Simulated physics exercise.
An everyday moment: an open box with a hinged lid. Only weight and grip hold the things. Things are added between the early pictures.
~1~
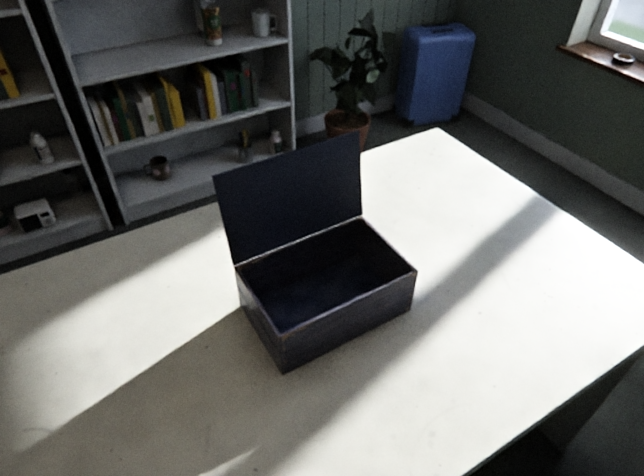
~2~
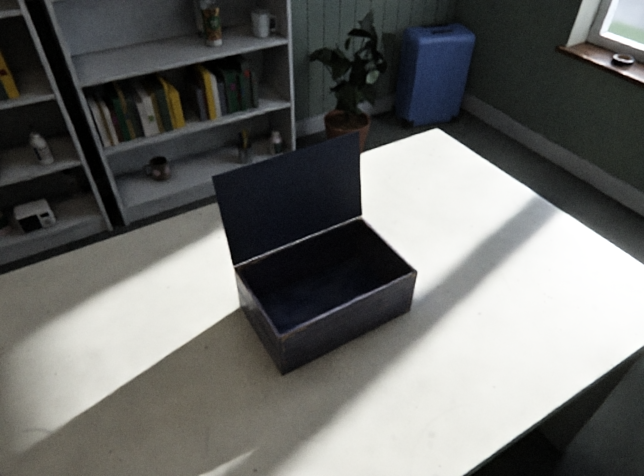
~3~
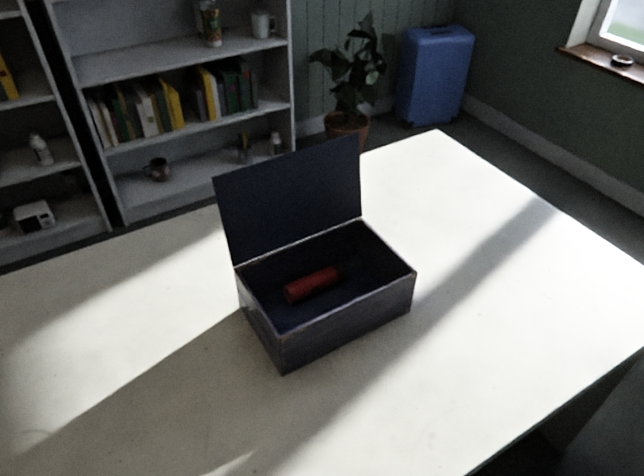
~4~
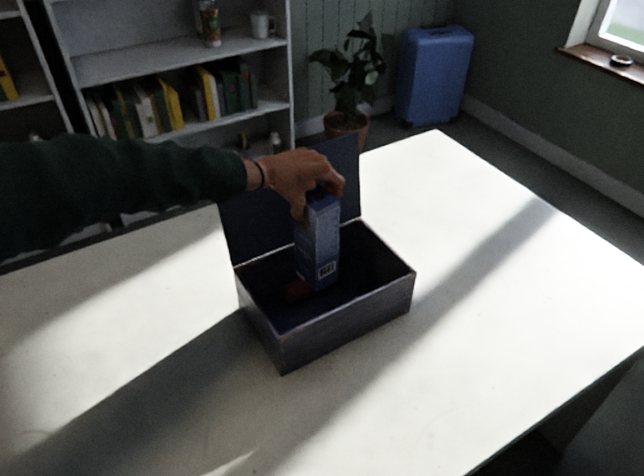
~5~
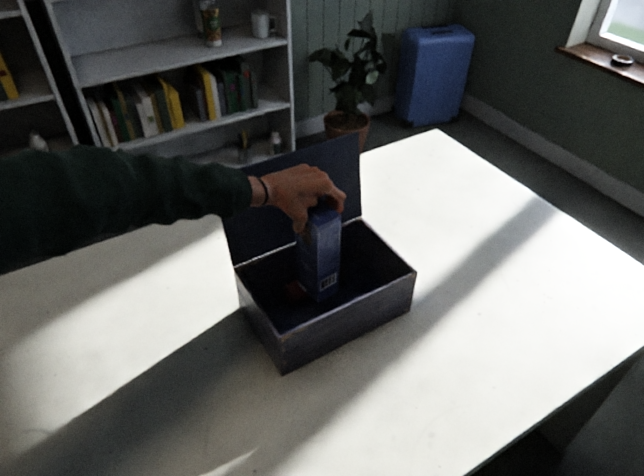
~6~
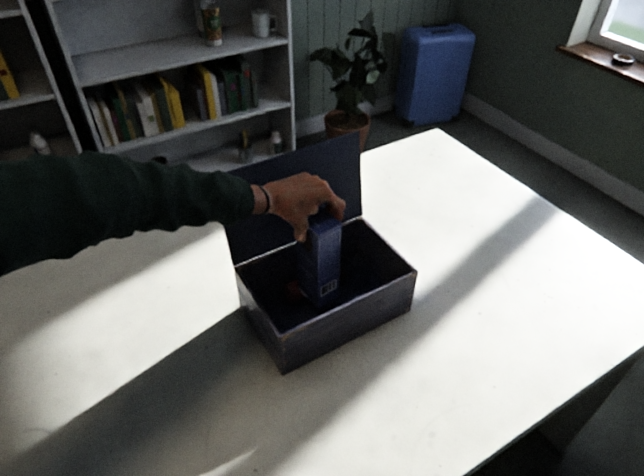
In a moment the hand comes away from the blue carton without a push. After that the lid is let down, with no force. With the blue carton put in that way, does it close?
Outcome: The lid is held up.
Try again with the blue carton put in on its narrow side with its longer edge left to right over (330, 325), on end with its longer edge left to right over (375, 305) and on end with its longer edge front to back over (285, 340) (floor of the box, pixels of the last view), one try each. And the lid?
First, it shuts flat; second, it stays ajar; third, it will not close.
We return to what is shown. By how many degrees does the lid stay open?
About 30°.
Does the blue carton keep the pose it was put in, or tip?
It ends up tilted.
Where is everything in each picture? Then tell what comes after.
In the first picture, the last thing is not in view yet.
In the second picture, the last thing is not in view yet.
In the third picture, the last thing is not in view yet; red shaker (315, 283).
The fourth picture shows coming down; blue carton (316, 239).
The fifth picture shows coming down; blue carton (318, 252).
The sixth picture shows in place under the hand; blue carton (318, 259).
Then, 0.80 s later than the last frame, lid starting down; blue carton tilted by 33° near (333, 289).
Then, 1.50 s later than the last frame, lid 65° above the rim; blue carton tilted by 33° near (333, 289).
Then, 2.00 s later than the last frame, lid 30° above the rim; blue carton tilted by 33° near (333, 289).
When it is over, lid 29° above the rim; moved from the start, blue carton; red shaker as before. End places, in pixels of the last picture, blue carton near (333, 289).
